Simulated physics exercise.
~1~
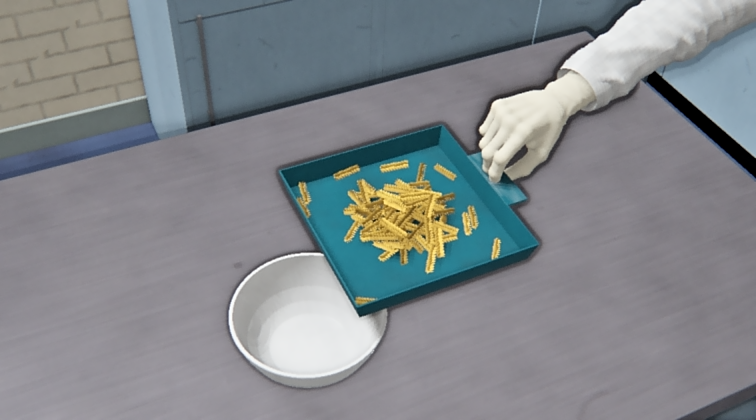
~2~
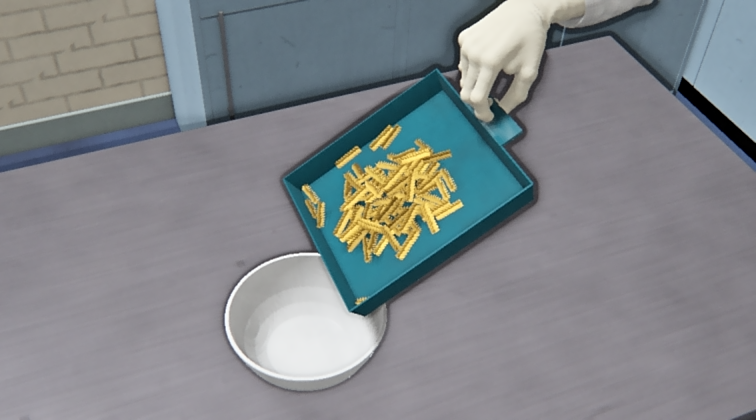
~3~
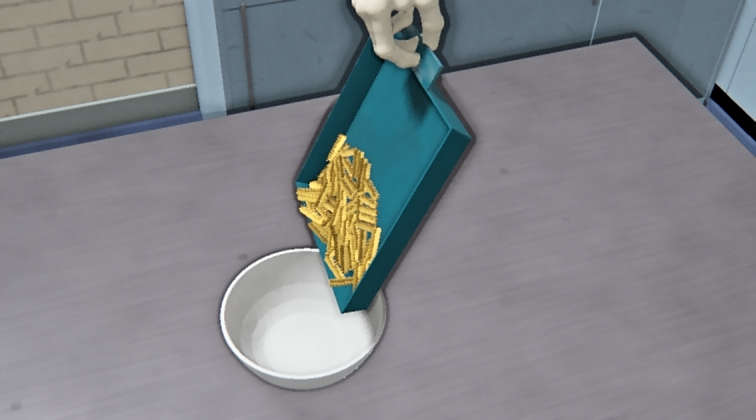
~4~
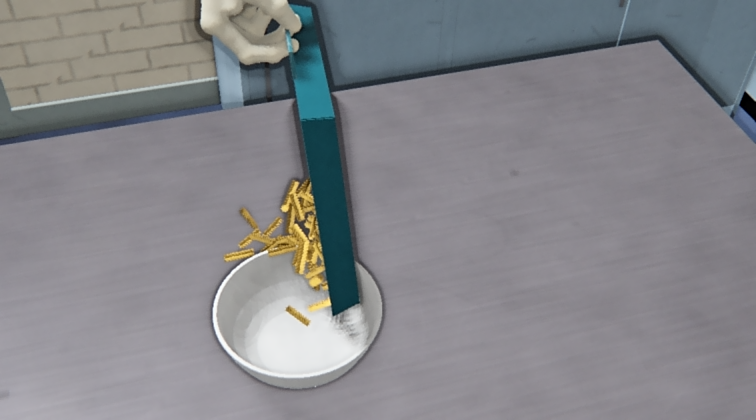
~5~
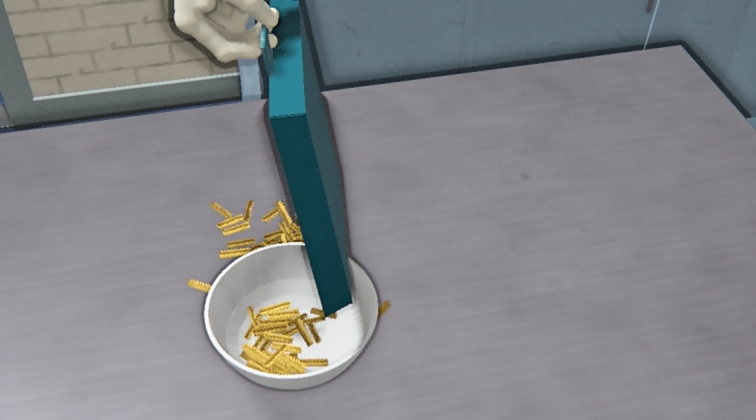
A gloved hand tipping a teal tray of dry pasta over a white bowl, some pieces landing inside and others spilling outside.
